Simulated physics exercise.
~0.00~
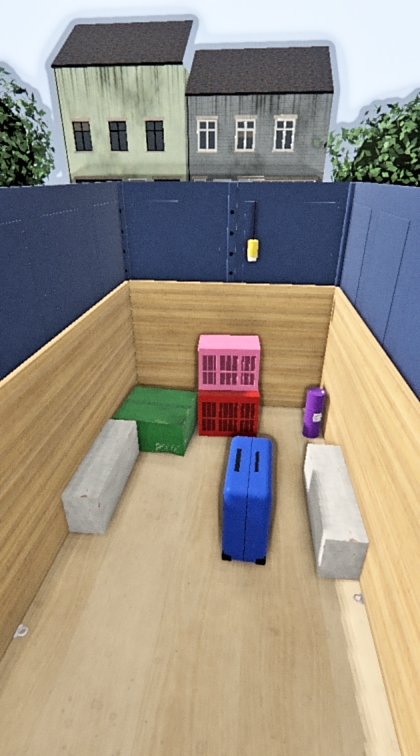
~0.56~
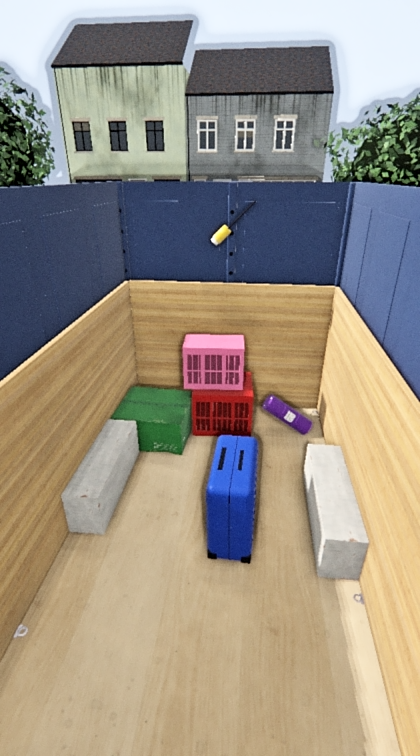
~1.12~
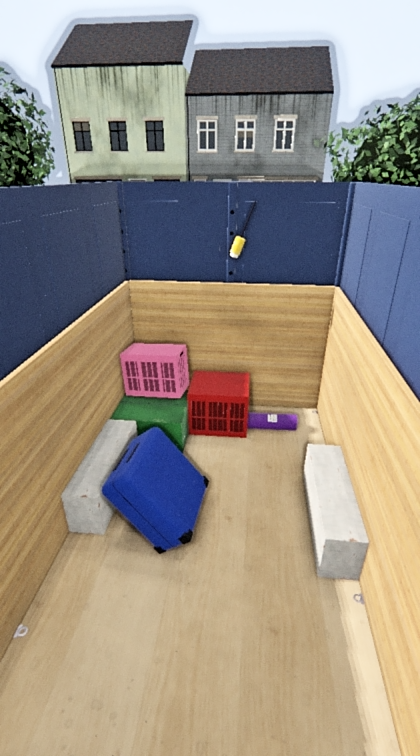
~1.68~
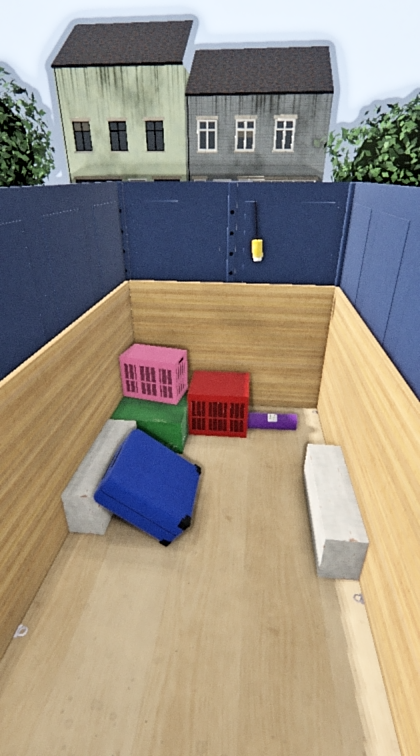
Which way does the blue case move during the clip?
The blue case moves to the left, ending up leaning by the pale block on that side.
A blue case stands upright on the wooden floor of a van's load bay, seen from above and behind, facing forwards. Behind it, a pink chest sits on a red chest, with a green box to the left, a purple canister to the right and a pale block along each side. The hanging lamp swings left as the canister tips left and the case and chests shift left. The canister ends up on its side, while the pink chest leaves the red one and comes to rest over the green box. The case finishes leaning heavily at the left block.
